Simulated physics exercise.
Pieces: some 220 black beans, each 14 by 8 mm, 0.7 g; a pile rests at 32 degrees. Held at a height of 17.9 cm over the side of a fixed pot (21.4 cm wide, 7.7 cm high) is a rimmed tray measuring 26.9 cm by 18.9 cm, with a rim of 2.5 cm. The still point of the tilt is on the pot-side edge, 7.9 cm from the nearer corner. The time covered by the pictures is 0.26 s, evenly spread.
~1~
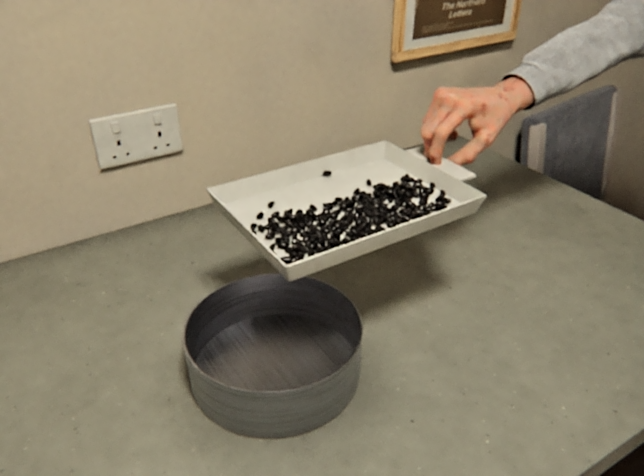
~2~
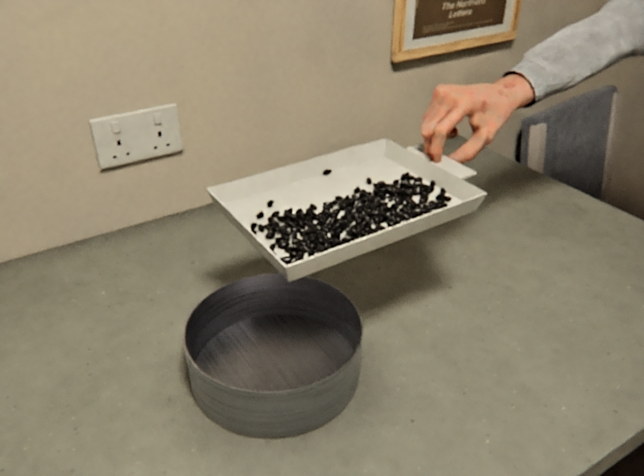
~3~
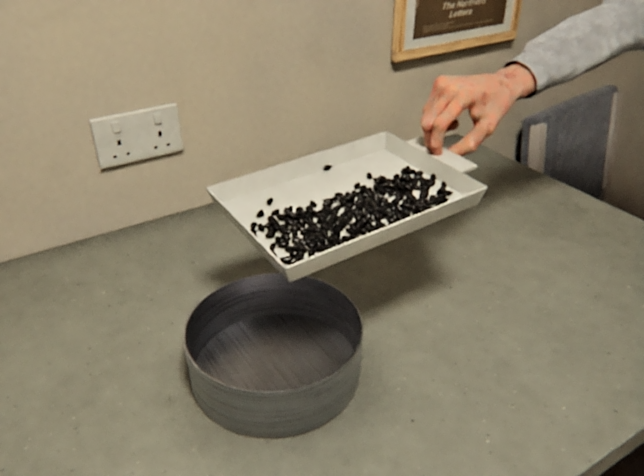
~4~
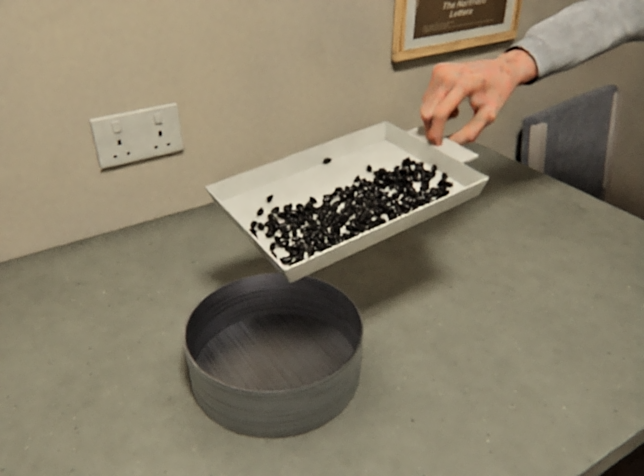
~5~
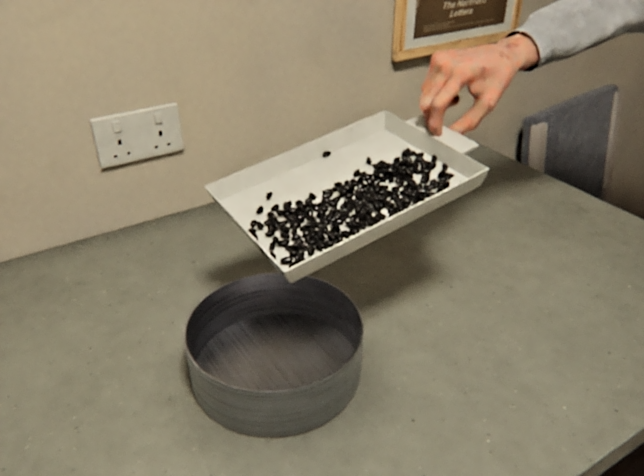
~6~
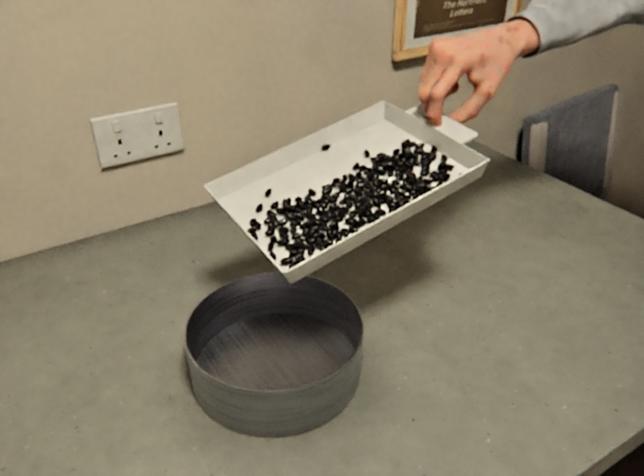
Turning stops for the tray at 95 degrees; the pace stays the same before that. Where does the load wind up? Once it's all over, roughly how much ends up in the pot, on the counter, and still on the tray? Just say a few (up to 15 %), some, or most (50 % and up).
Pot: Most, counter: A few, left on the tray: A few.
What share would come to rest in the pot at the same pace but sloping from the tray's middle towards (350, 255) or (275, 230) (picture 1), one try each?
Near 90 and 80 percent, in that order.
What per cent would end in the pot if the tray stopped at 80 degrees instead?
In that case it comes to about 80 in a hundred.
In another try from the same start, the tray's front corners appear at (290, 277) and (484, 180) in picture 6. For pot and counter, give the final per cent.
Pot 90, counter 10.
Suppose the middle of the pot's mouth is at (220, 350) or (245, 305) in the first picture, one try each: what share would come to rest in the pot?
About 100 and 60 per cent.
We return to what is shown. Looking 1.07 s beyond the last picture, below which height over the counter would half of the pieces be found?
Roughly 18 cm.
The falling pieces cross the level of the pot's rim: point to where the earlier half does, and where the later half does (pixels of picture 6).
Around (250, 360), then around (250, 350).
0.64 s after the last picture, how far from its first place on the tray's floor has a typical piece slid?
About 6 cm.
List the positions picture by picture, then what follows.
In the first frame, tray tilt 0 degrees, front corners at (289, 261) and (478, 194); middle of the pieces at (355, 216); pot at (273, 325).
In the second frame, tray tilt 1 degrees, front corners at (288, 261) and (479, 192); middle of the pieces at (355, 215).
In the third frame, tray tilt 3 degrees, front corners at (288, 262) and (479, 186); middle of the pieces at (355, 212).
In the fourth frame, tray tilt 6 degrees, front corners at (288, 264) and (480, 177), lowest corner left front; middle of the pieces at (355, 207).
In the fifth frame, tray tilt 9 degrees, front corners at (287, 265) and (481, 168), lowest corner left front; middle of the pieces at (355, 203).
In the sixth frame, tray tilt 12 degrees, front corners at (287, 267) and (481, 159), lowest corner left front; middle of the pieces at (354, 198); pot at (274, 324).
Then, 0.64 s after the last picture, tilt 51 degrees; the tray holds 100 %, the pot 0 %.
Then, 1.07 s after the last picture, tilt 77 degrees; the tray holds 70 %, the pot 15 %.
Then, 1.57 s after the last picture, tilt 95 degrees; the tray holds 5 %, the pot 90 %.
In the end, pot 95 %, counter 5 %, tray 0 %.
